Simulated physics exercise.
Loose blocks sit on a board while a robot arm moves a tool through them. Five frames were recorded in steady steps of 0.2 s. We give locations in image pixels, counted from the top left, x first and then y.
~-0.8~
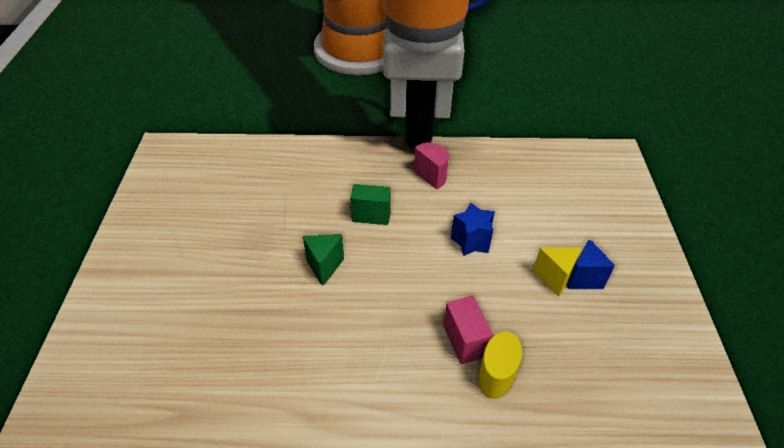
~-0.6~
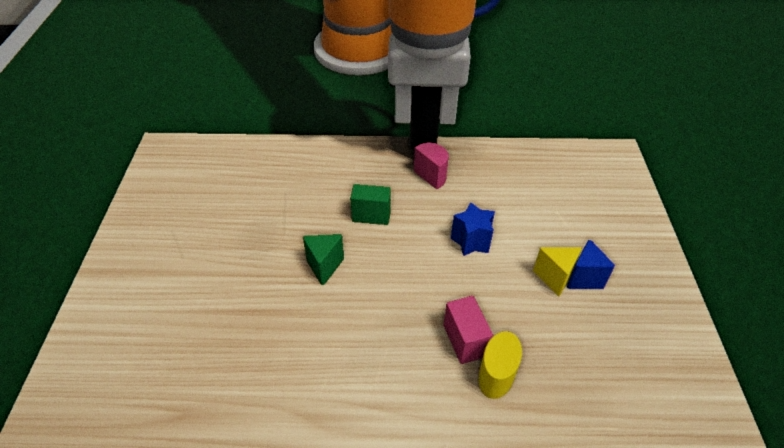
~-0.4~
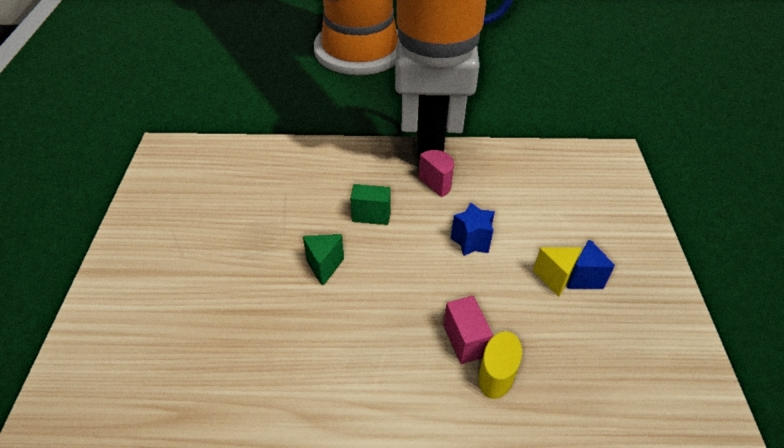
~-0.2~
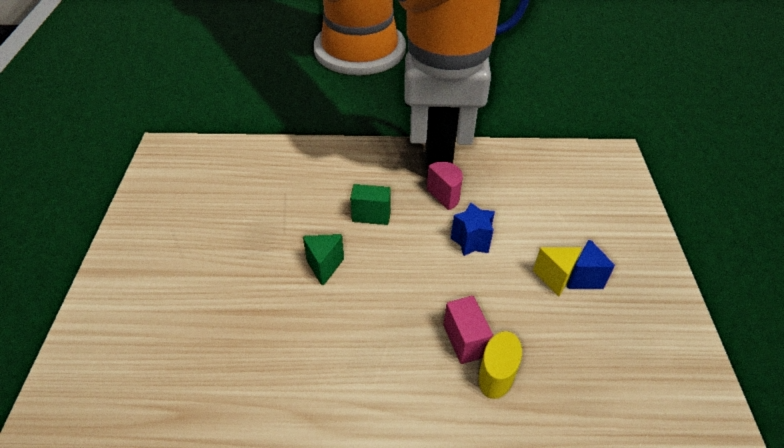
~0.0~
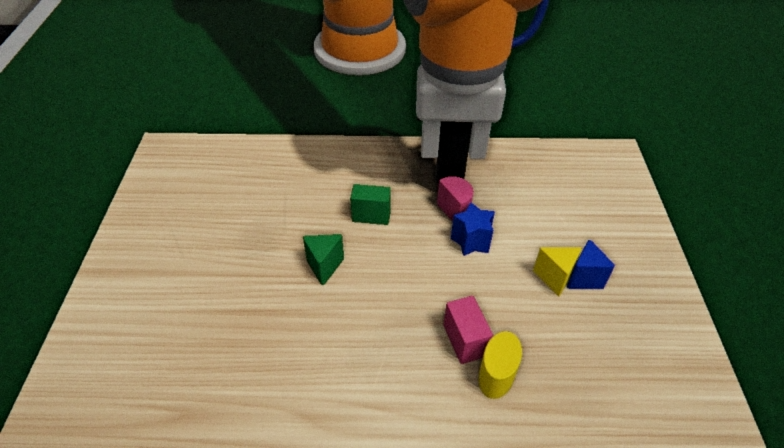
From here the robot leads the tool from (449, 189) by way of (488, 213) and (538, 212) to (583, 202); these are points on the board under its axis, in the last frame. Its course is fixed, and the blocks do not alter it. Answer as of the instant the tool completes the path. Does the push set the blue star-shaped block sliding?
That would be a yes.
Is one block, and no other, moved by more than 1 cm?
Short answer: No.
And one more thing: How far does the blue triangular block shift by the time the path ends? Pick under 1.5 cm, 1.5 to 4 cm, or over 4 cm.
If I had to pick, the blue triangular block travels less than 1.5 cm here.
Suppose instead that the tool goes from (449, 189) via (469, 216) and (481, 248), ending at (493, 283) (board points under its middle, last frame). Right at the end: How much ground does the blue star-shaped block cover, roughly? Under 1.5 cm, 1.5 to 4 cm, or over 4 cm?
Its displacement is above 4 cm.
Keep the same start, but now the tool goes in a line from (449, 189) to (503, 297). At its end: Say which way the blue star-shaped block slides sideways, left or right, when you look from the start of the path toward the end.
It moves off to the left.
On the path given first. One third of the way, tool (491, 205); pink half-round block (481, 211), turned 35° clockwise; blue star-shaped block (487, 237), turned 30° clockwise.
Two thirds of the way, tool (541, 204); pink half-round block (481, 211), turned 35° clockwise; blue star-shaped block (487, 237), turned 30° clockwise.
At the end, tool (586, 194); pink half-round block (481, 211), turned 35° clockwise; blue star-shaped block (487, 237), turned 30° clockwise; yellow triangular block unmoved; blue triangular block unmoved.
